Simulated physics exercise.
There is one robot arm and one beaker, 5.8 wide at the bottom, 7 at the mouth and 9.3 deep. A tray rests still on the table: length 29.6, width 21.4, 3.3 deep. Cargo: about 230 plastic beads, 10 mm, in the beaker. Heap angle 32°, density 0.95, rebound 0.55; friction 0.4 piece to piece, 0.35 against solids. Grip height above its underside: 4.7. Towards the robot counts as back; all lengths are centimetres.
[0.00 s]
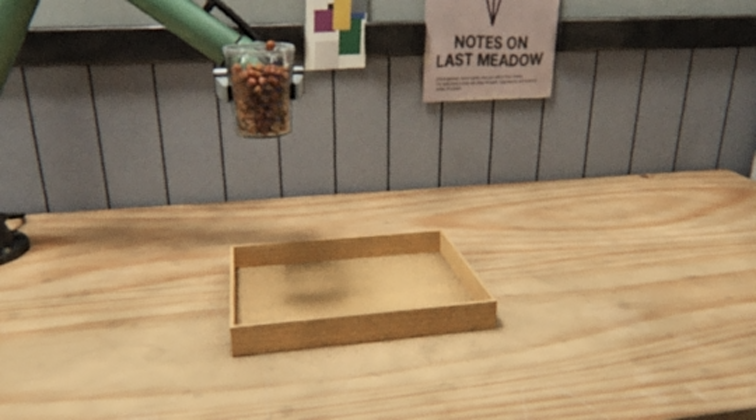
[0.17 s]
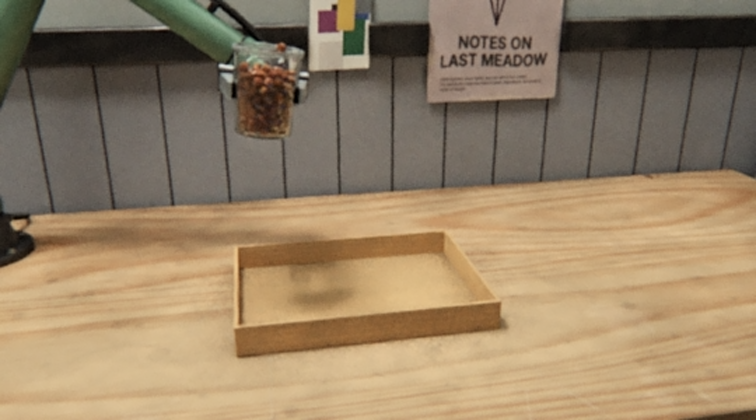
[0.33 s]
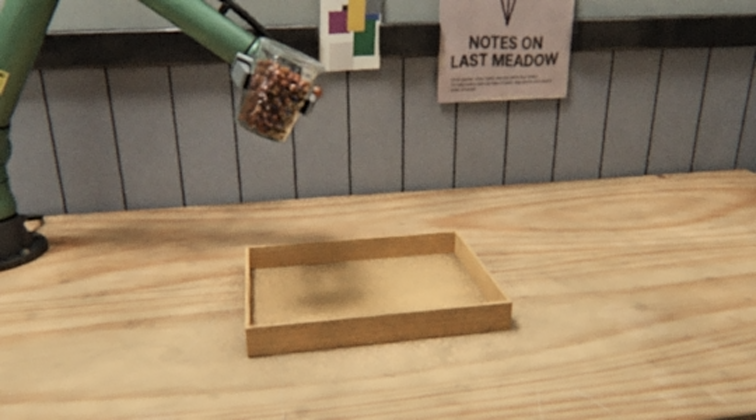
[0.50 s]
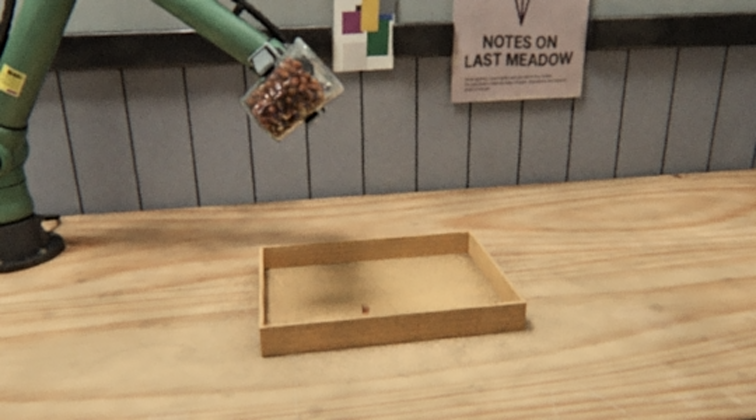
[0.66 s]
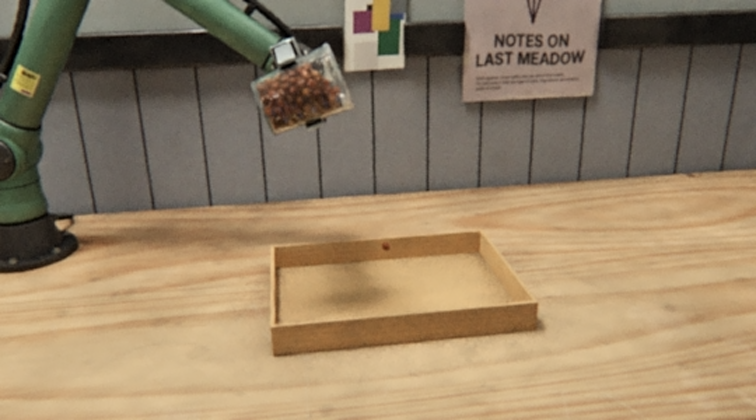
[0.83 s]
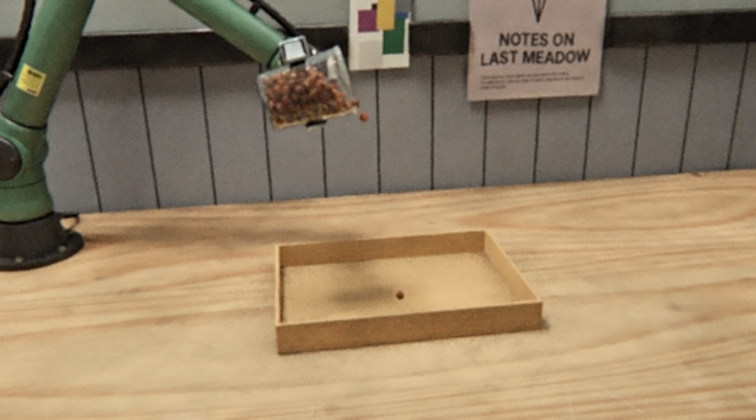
Green robot arm tilting a clear beaker of reddish-brown beads steeply over a shallow tray, a few single beads dropping out.
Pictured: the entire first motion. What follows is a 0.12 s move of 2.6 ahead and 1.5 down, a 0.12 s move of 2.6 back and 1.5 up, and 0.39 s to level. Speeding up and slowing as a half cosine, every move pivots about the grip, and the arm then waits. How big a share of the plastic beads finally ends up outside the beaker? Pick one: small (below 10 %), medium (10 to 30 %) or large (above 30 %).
Medium.
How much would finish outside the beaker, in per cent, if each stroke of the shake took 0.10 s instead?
It would come to roughly 20 %.
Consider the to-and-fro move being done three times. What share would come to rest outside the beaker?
It would come to around 35 %.
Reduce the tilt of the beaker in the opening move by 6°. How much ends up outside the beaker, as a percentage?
About 10 per cent.
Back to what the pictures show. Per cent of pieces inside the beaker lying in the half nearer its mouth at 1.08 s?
Some 45 percent is in that half.
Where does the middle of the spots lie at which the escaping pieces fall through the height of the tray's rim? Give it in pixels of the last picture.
Check roughly (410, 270) in the last picture.
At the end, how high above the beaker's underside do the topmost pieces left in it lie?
Around 8.0 cm above the underside.
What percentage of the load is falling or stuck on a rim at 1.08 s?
12 per cent.
By 1.08 s, tilted 77° forward, highest piece 28 above the table; 202 in the beaker, 3 in the tray, 27 in flight or on a rim.
By 1.33 s, tilted 18° forward, highest piece 31 above the table; 191 in the beaker, 35 in the tray, 6 in flight or on a rim.
By 1.66 s, level, highest piece 30 above the table; 191 in the beaker, 40 in the tray, 1 on the table or floor.
By 2.71 s, level, highest piece 30 above the table; 191 in the beaker, 40 in the tray, 1 on the table or floor.
Final count, 191 in the beaker, 40 in the tray, 1 on the table or floor. That is 18 % outside the beaker.
